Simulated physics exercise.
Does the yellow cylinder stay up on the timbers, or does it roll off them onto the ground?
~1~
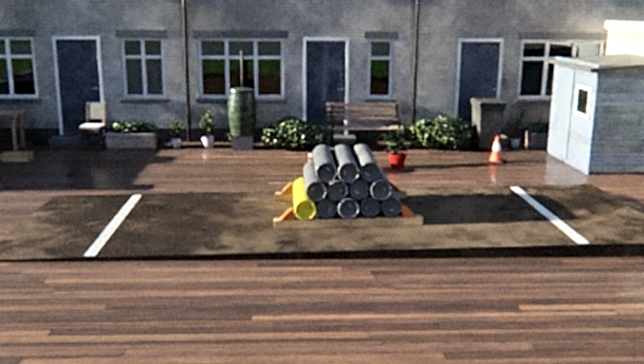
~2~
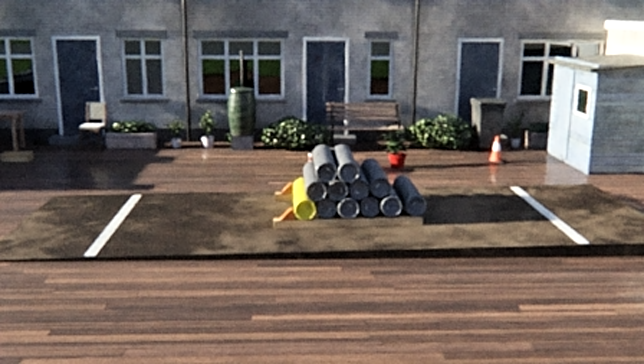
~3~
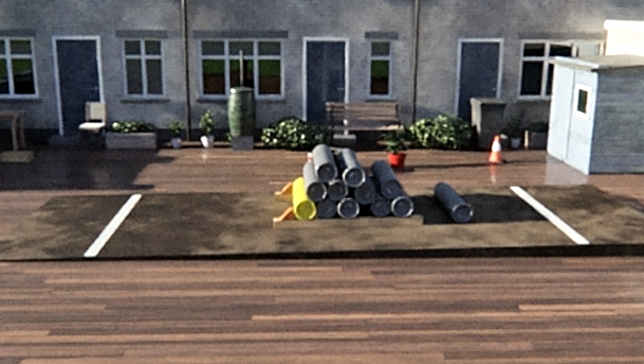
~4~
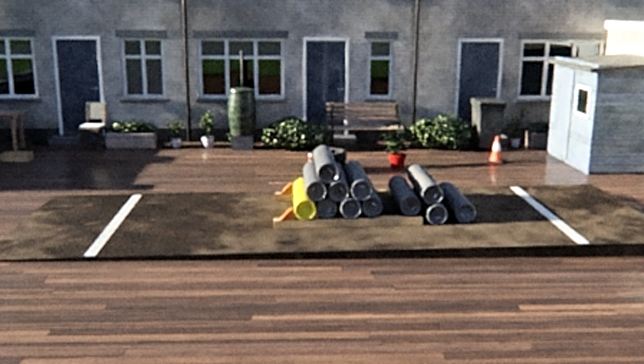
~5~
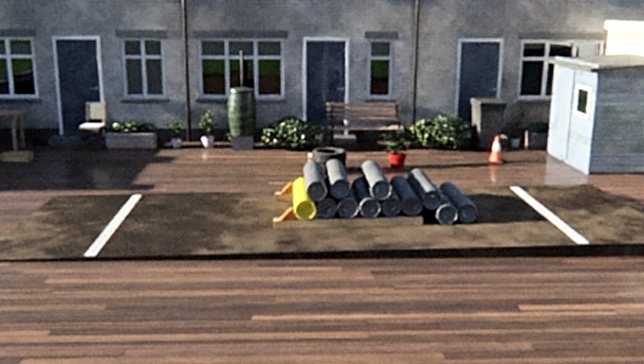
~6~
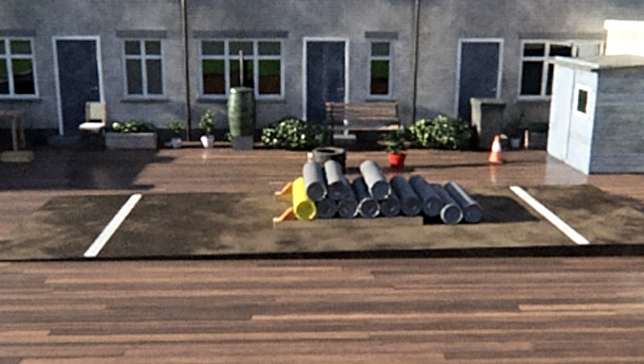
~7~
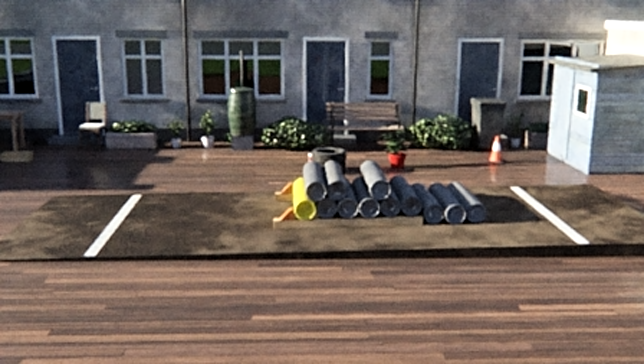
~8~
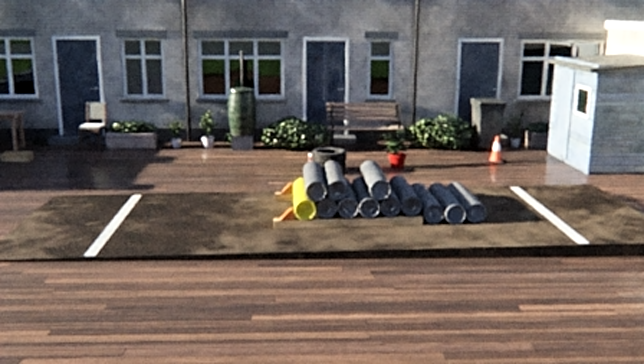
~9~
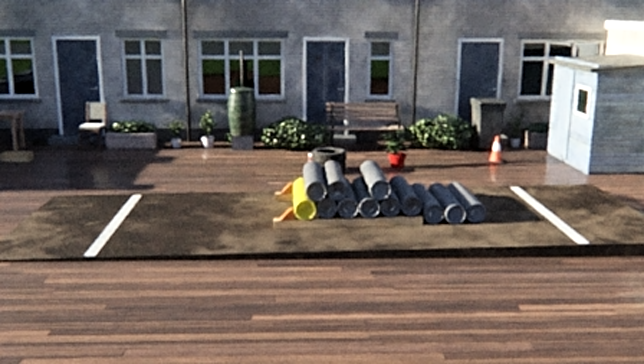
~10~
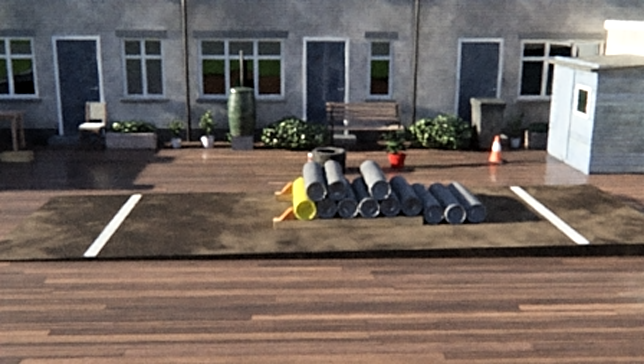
The yellow cylinder stays up on the timbers. It keeps its place beside the left chock while the right side of the stack spills away.
